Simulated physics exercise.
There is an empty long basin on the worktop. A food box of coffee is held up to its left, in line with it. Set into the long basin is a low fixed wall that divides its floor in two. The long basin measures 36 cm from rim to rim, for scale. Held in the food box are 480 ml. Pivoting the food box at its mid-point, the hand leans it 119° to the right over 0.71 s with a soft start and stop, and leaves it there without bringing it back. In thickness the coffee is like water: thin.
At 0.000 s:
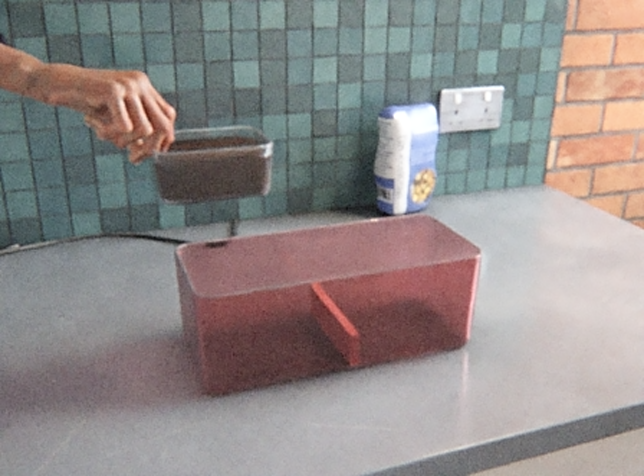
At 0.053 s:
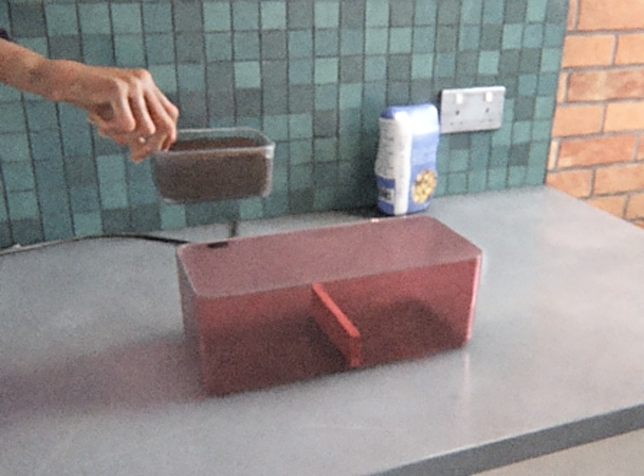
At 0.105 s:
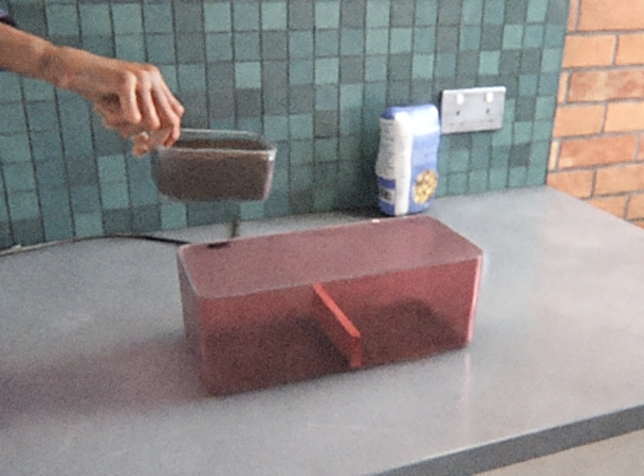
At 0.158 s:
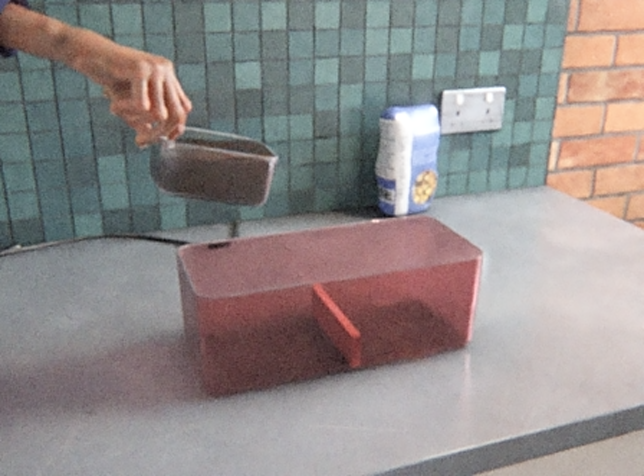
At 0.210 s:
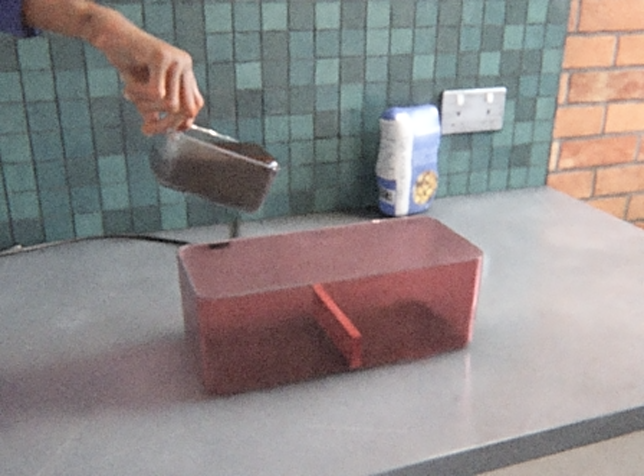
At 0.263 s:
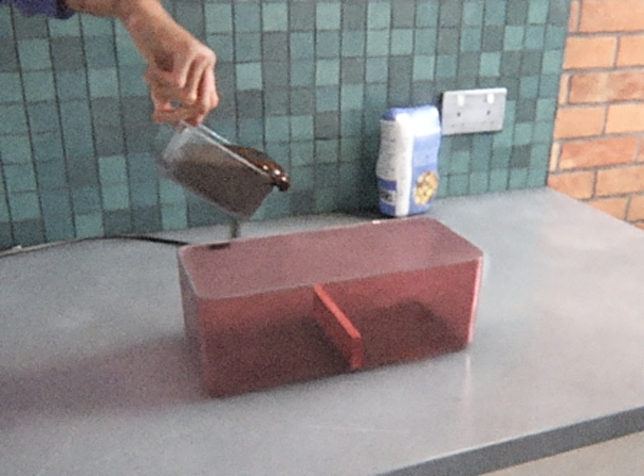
A hand tilts a clear box of dark liquid rightward above a long red basin.
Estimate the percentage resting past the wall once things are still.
I would say roughly 8 percent.
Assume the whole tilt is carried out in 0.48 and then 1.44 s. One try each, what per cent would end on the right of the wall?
About 10 %, then about 25 %.
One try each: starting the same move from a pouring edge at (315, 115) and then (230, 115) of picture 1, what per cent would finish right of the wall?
80 per cent first, 10 per cent second.
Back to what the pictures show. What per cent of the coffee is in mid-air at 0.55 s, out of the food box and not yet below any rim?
Some 24 per cent.
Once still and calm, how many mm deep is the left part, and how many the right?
Depths at rest: Left around 16 mm, right around 2 mm.
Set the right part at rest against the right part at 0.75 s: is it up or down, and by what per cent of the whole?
It rises by about 2.
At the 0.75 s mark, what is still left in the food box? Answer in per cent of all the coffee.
Roughly 0 per cent.
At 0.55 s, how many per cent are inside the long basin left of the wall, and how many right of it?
I'd say some 62 in a hundred on the left and 5 on the right.
By 0.55 s the tilt is 104° and 8 per cent is still to pour, 63 is left of the wall and 5 right of it.
By 0.75 s the tilt is 119° and 0 per cent is still to pour, 90 is left of the wall and 5 right of it.
By 0.97 s the tilt is 119° and 0 per cent is still to pour, 89 is left of the wall and 7 right of it.
By 1.21 s the tilt is 119° and 0 per cent is still to pour, 89 is left of the wall and 8 right of it.
At rest 89 per cent lies left of the wall, 8 right of it and 3 outside.
